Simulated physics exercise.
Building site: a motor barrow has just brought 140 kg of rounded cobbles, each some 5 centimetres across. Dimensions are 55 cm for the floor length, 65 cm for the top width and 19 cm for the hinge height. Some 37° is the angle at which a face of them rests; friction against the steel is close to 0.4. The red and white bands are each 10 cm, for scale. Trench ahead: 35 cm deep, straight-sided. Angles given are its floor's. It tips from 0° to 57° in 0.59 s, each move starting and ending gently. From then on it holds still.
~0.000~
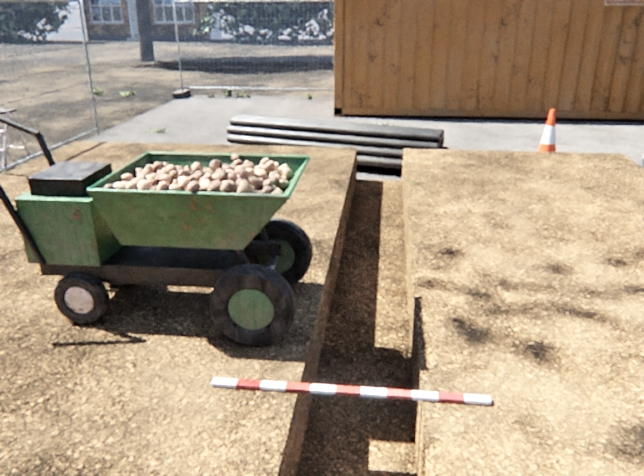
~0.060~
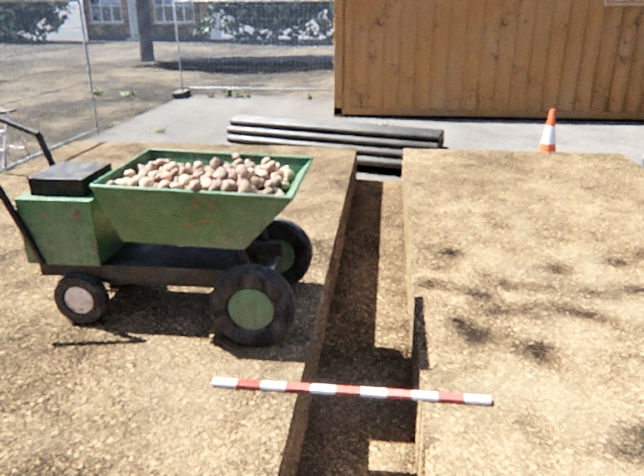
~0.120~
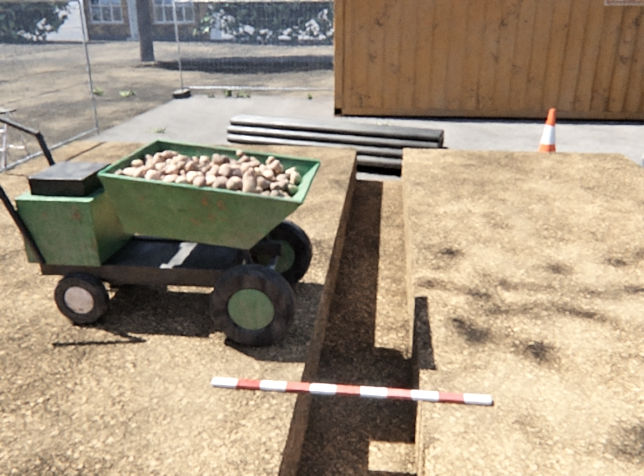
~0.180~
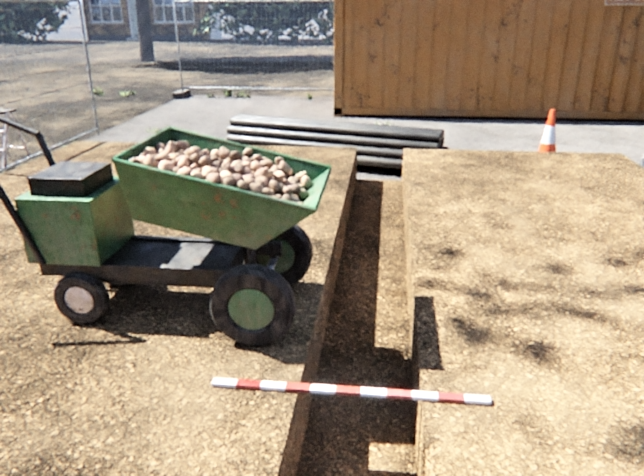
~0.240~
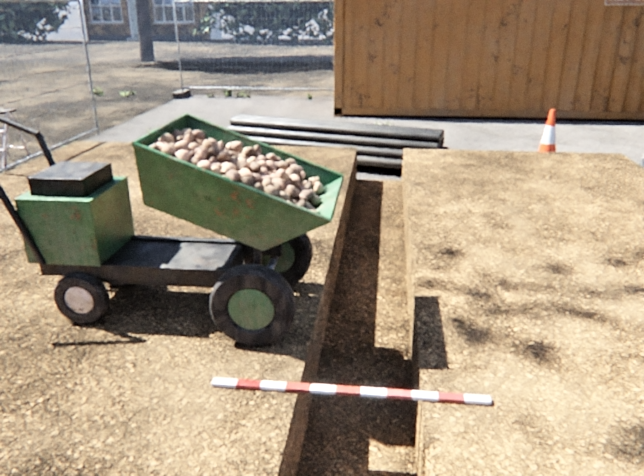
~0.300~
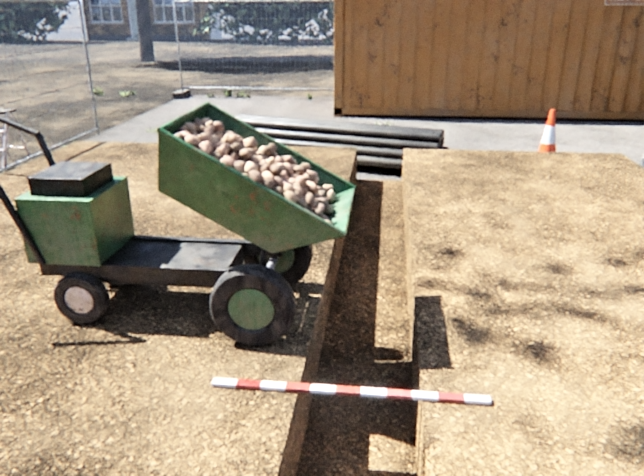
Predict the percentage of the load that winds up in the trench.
My prediction is about 33 per cent.
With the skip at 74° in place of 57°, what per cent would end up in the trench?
Then about 35 per cent.
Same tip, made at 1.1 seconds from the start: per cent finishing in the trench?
I'd put it at some 50 in a hundred.
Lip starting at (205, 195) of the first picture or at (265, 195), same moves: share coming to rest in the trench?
Roughly 75 in a hundred from the first, 50 in a hundred from the second.
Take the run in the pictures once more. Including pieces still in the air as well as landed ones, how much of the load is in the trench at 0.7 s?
Around 10 per cent of it.
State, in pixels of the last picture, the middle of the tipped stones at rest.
Centre estimate: Around (434, 316).
After 0.4 s the floor is at 48°; 100 % in the skip; the foremost stones are at (355, 235).
After 0.7 s the floor is at 57°; 87 % in the skip, 10 % in the trench, 3 % past the trench; the foremost stones are at (435, 305).
After 1.0 s the floor is at 57°; 46 % in the skip, 14 % in the trench, 40 % past the trench; the foremost stones are at (562, 319).
After 3.0 s the floor is at 57°; 24 % in the skip, 33 % in the trench, 43 % past the trench; the foremost stones are past the picture's edge.
